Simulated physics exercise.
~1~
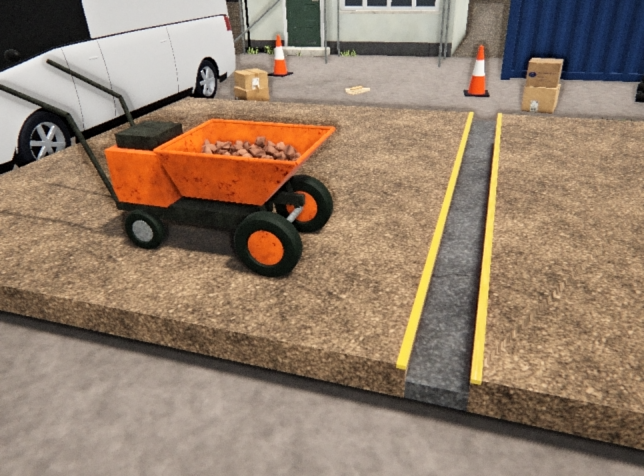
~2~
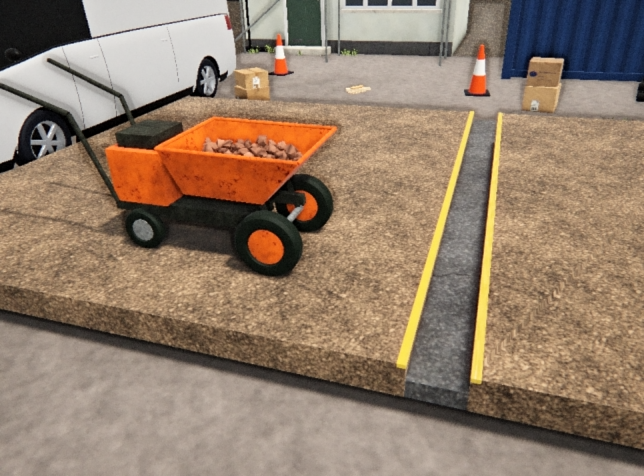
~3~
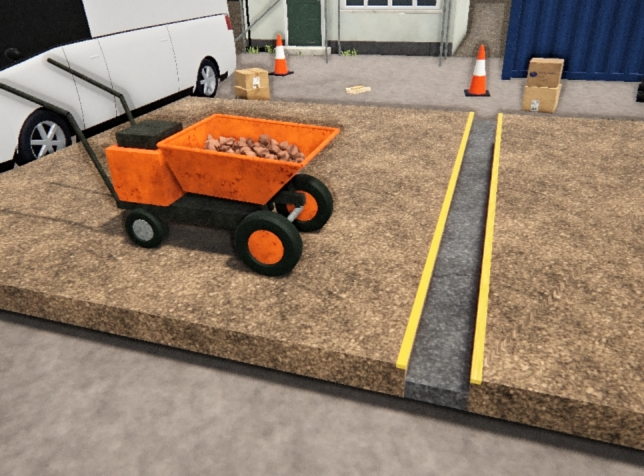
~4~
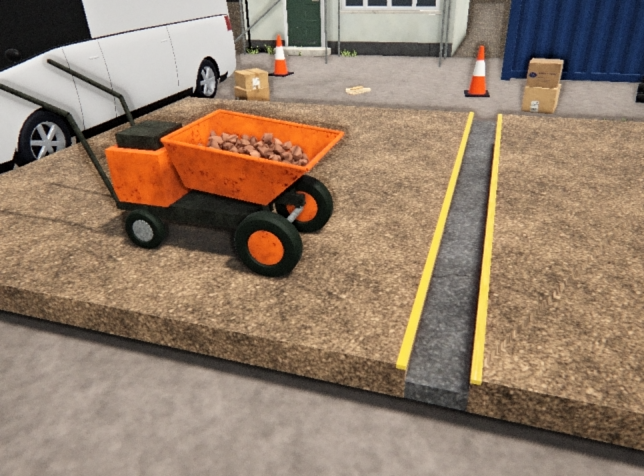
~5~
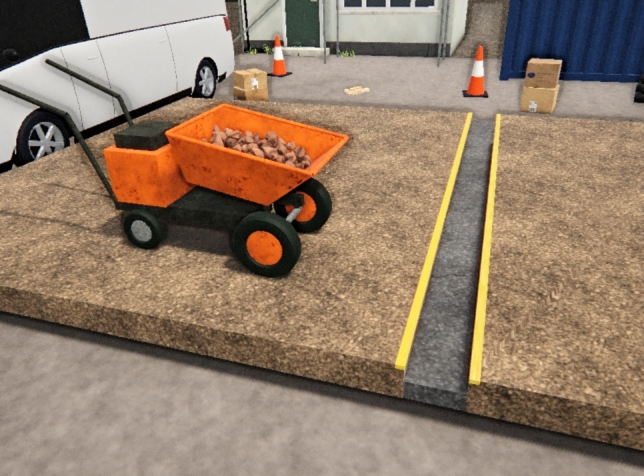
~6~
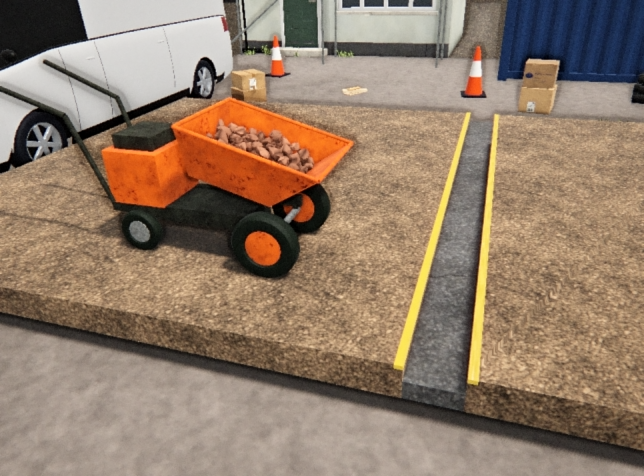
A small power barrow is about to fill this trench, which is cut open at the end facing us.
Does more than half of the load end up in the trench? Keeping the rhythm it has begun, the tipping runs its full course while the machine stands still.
No.
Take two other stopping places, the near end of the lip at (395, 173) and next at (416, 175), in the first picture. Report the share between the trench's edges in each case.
You'd see around 40 per cent the first time and around 10 per cent the second.
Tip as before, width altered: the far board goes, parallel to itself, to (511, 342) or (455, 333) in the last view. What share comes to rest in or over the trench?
You'd get 30 % in the first case and 30 % in the second.
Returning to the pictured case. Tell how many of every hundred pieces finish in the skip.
About 10 per cent.
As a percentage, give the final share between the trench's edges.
That share is close to 30 %.
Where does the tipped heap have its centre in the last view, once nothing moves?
Once it all stops, the middle lies near (407, 264).
Soon after the last picture, skip tipped steeply; all in the skip.
A little later, skip tipped steeply; nearly all in the skip; a small part short of the trench; a stray few falling.
Later still, skip tipped right over; about a quarter in the skip; about half short of the trench; about a quarter in or heaped over the trench.
At rest, skip tipped right over; a small part in the skip; about two thirds short of the trench; about a third in or heaped over the trench; none beyond it.
